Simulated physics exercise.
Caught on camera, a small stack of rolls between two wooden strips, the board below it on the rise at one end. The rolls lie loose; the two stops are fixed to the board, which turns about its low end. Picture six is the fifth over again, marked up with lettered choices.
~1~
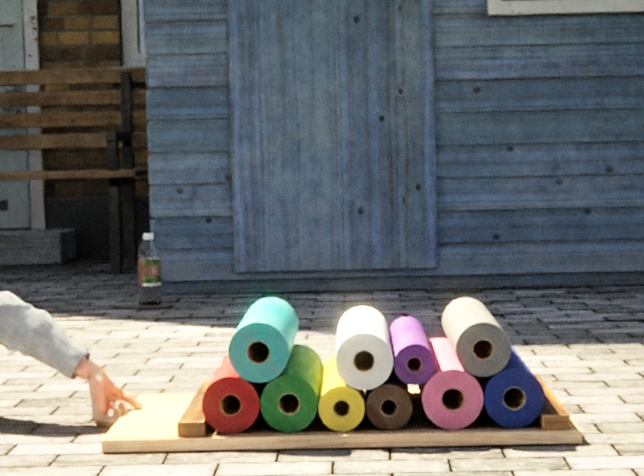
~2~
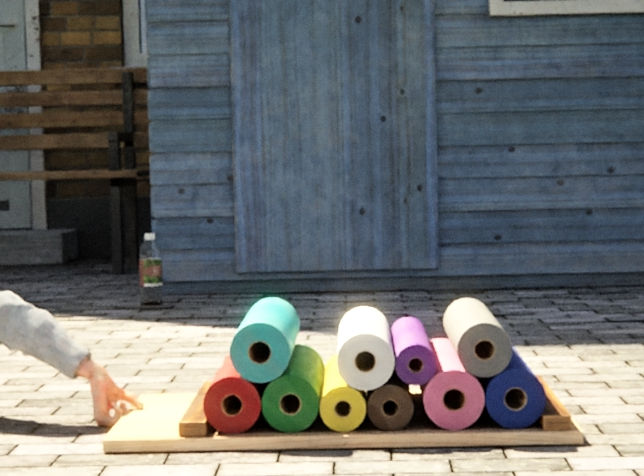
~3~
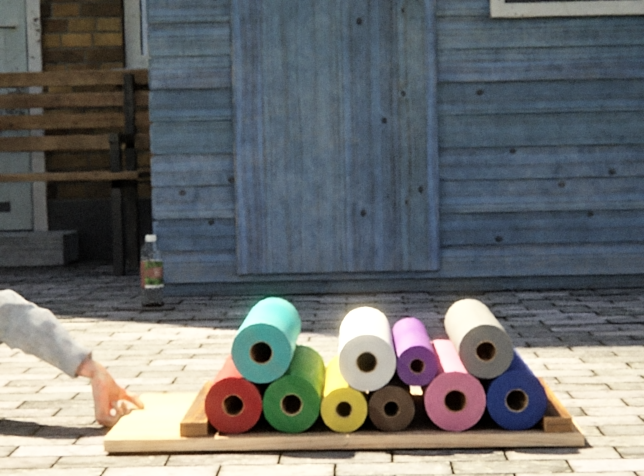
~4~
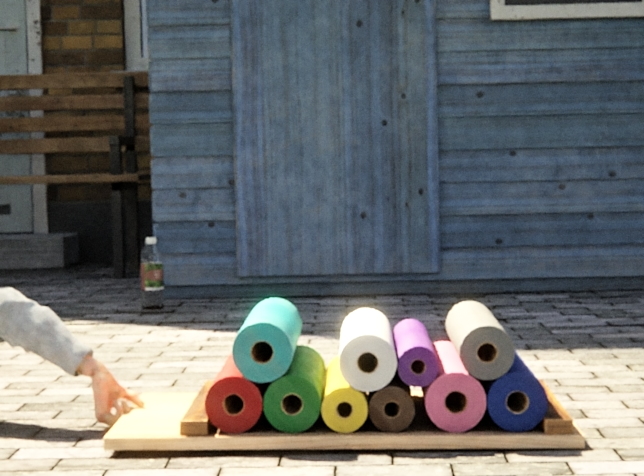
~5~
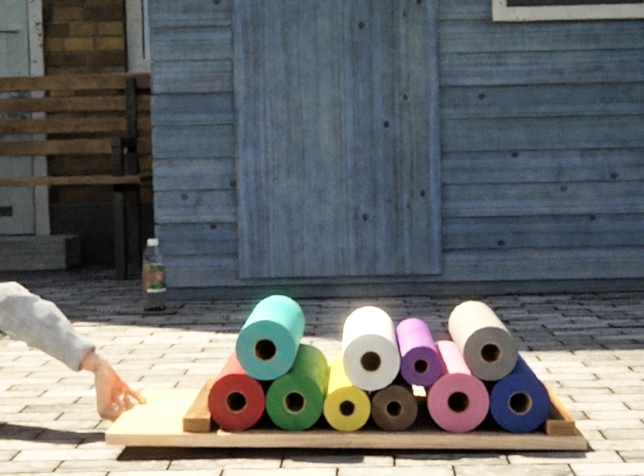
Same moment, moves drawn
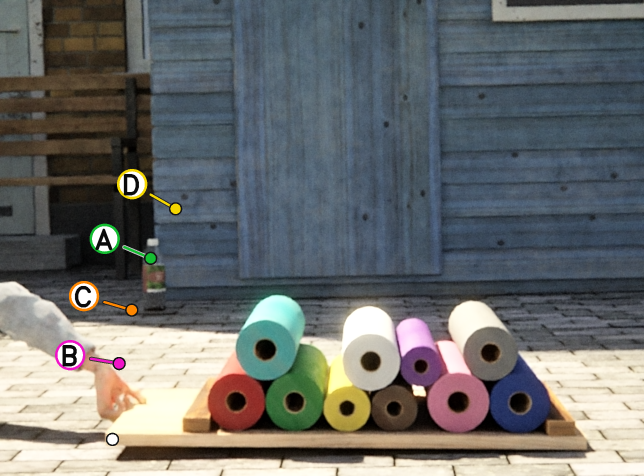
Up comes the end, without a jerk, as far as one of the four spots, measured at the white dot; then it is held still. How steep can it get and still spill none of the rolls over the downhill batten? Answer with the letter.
Raise it to A.
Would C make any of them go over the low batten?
No, at C.
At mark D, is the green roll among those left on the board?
Yes.
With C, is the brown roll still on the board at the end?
Yes.
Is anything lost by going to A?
At A: No.
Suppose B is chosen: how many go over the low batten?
The count is none.
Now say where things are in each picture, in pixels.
The first picture shows yellow roll (342, 408); brown roll (389, 407); pink roll (453, 399).
The second picture shows pink roll (454, 400); blue roll (516, 399).
The third picture shows board (344, 411); red roll (233, 405); green roll (292, 404); yellow roll (344, 409).
The fourth picture shows board (344, 411); red roll (233, 405); green roll (292, 404).
The fifth picture shows board (347, 410); red roll (236, 401); green roll (295, 402).
On the marked copy, A at (150, 258); B at (119, 364); C at (132, 310); D at (176, 209); the white dot at (113, 440).
With A. Early on, board at 15°.
Further on, board at 24°.
At the end, board at 24°, none over the low batten.
As for the rest, B none over the low batten; C none over the low batten; D four over the low batten (white, turquoise, purple, grey).
